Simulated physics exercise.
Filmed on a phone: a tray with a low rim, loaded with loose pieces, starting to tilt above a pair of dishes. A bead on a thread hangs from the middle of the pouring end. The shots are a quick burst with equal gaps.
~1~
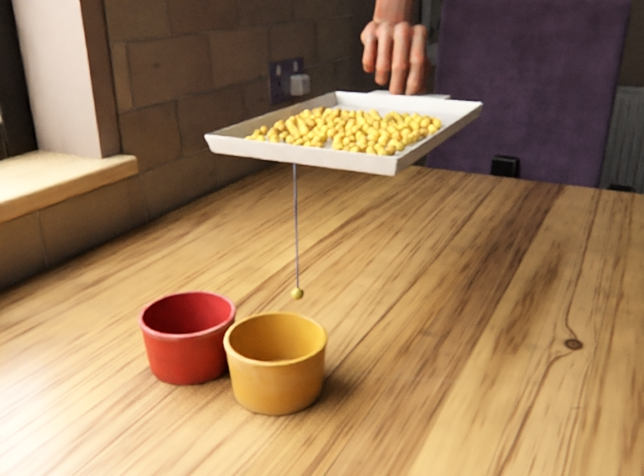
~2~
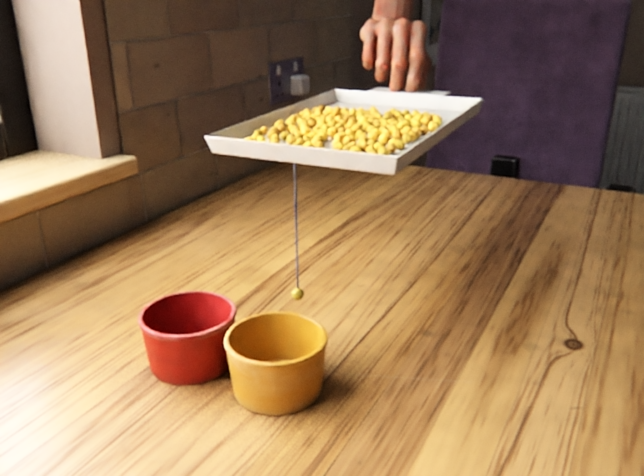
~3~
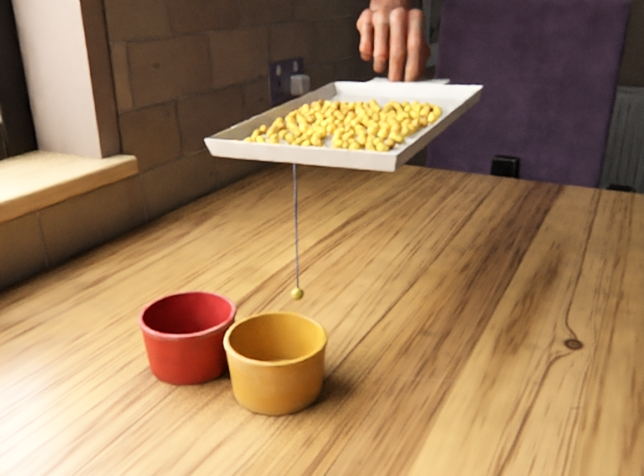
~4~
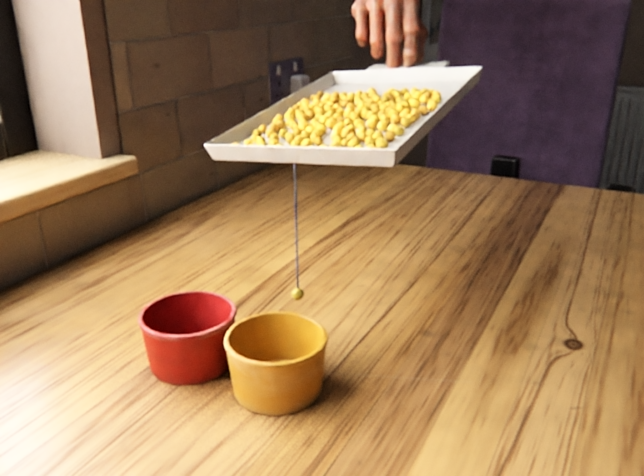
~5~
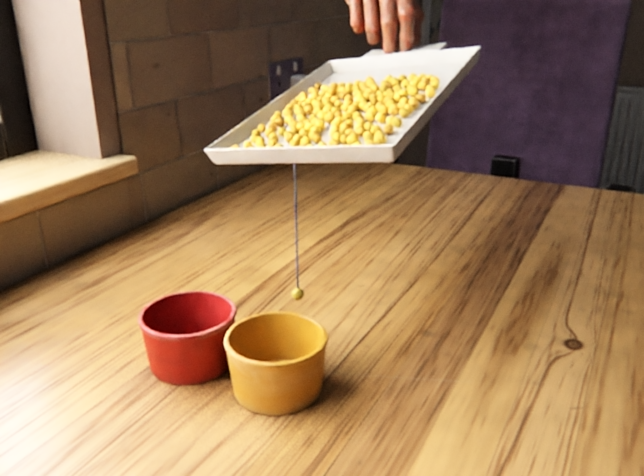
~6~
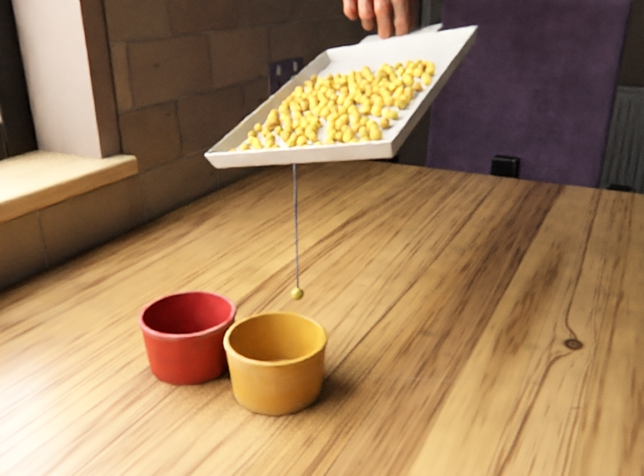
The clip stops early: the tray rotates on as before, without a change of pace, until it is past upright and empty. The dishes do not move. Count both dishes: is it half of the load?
The two hold less than half of the load.
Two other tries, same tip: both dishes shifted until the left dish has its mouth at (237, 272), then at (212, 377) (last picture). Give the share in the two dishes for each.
Near 30 % and 0 %.
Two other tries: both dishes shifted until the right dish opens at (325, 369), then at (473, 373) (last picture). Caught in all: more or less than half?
First under half, then the smaller part.
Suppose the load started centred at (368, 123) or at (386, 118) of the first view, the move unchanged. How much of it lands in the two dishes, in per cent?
In turn 30 and 40 in a hundred.
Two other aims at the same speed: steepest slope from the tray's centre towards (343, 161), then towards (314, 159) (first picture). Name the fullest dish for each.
One: The right dish. Two: Right.
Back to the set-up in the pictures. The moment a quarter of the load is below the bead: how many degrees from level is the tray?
Around 100° of tilt.
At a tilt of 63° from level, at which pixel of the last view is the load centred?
Near (270, 111).
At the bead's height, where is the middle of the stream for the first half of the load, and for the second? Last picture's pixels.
Around (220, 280) and then (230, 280).
Soon after the last picture, tray tipped steeply; nearly all on the tray; a stray few in the left dish; a stray few in the air.
A little later, tray tipped past a quarter turn; about a quarter on the tray; a stray few in the right dish; about a quarter in the left dish; about a quarter outside both; about a third in the air.
Later still, tray tipped past a quarter turn; a small part in the right dish; about a third in the left dish; about two thirds outside both; a stray few in the air.
At rest, tray tipped past a quarter turn; a small part in the right dish; about a third in the left dish; about two thirds outside both; a stray few in the air.
